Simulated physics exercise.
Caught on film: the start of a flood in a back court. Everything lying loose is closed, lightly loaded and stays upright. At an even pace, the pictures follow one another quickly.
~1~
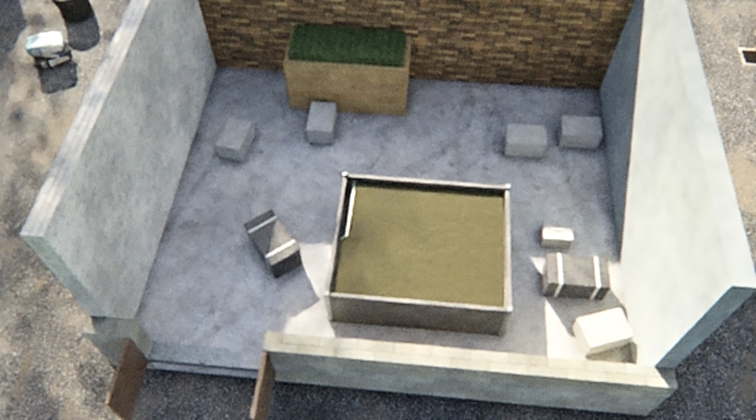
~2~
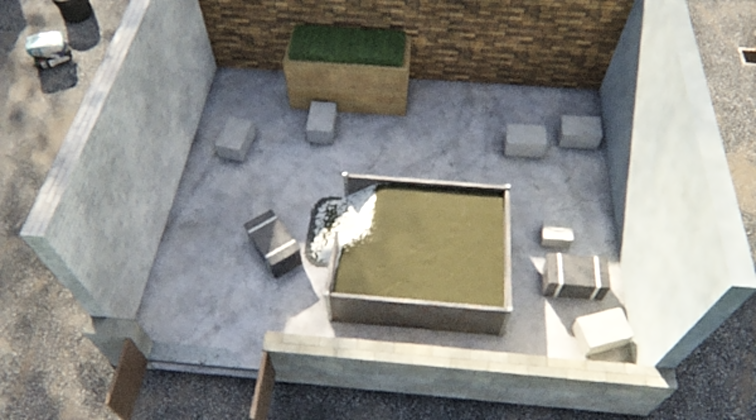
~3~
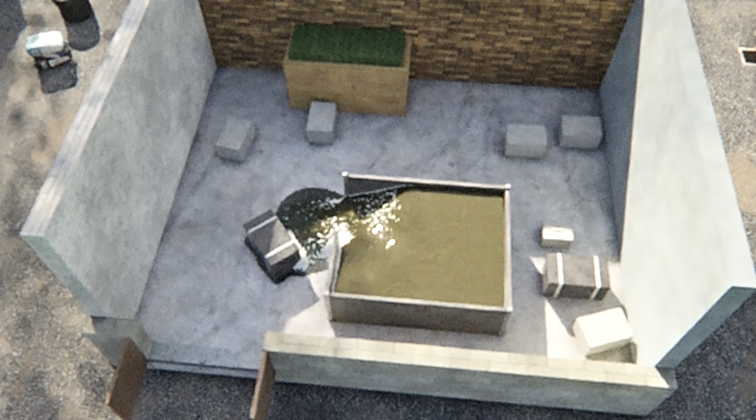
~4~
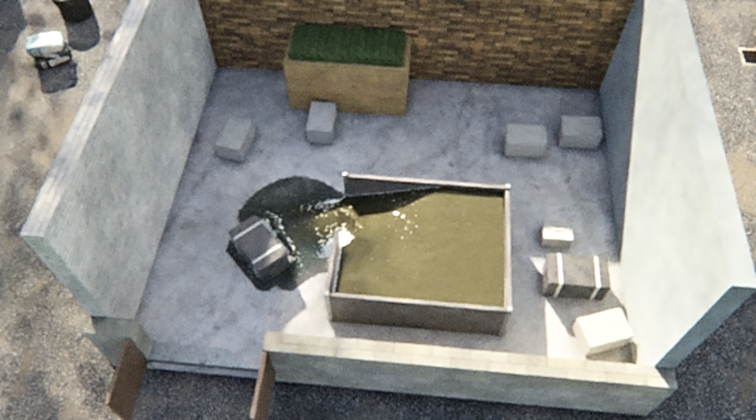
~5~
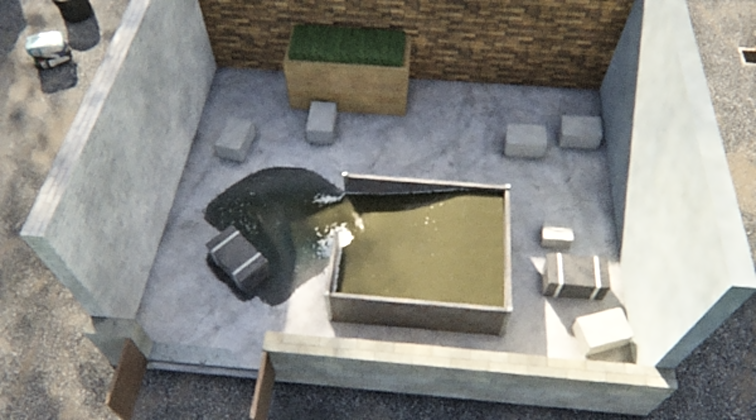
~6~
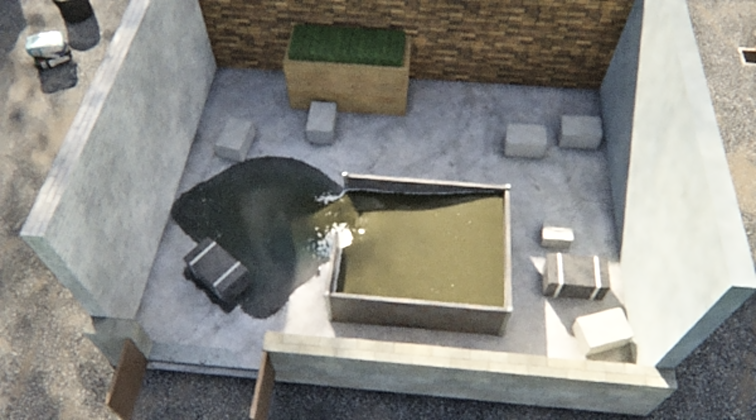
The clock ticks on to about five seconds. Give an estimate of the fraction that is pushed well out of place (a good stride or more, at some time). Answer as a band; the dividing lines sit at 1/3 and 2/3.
Less than 1/3.
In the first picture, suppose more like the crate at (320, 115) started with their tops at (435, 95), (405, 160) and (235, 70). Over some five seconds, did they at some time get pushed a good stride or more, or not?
Each in turn: Stays in place, stays in place, pushed clear.
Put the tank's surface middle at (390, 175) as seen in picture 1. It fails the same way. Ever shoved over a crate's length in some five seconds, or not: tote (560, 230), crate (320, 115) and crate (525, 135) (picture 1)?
The three, one by one: Short of that, past that mark and short of that.
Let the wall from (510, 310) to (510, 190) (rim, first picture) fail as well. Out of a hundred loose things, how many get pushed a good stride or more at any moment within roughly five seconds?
Near 60 in a hundred.
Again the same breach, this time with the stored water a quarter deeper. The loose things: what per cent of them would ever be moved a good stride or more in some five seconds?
20 % or so.
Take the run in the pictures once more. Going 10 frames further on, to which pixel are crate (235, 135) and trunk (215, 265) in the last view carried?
Estimated positions: (220, 71) and (175, 339), approximately.
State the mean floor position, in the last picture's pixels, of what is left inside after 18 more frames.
Centre estimate: Around (479, 188).
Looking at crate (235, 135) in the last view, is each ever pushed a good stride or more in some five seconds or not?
Note - travel: Beyond that distance.
A moment on, 1 of 8 are well off their spots; 0 afloat.
Next, 2 of 8 are well off their spots; 1 afloat.
Later, 2 of 8 are well off their spots; 1 afloat.
In the end, 2 of 8 are well off their spots, and 2 have been at some point; 1 afloat.
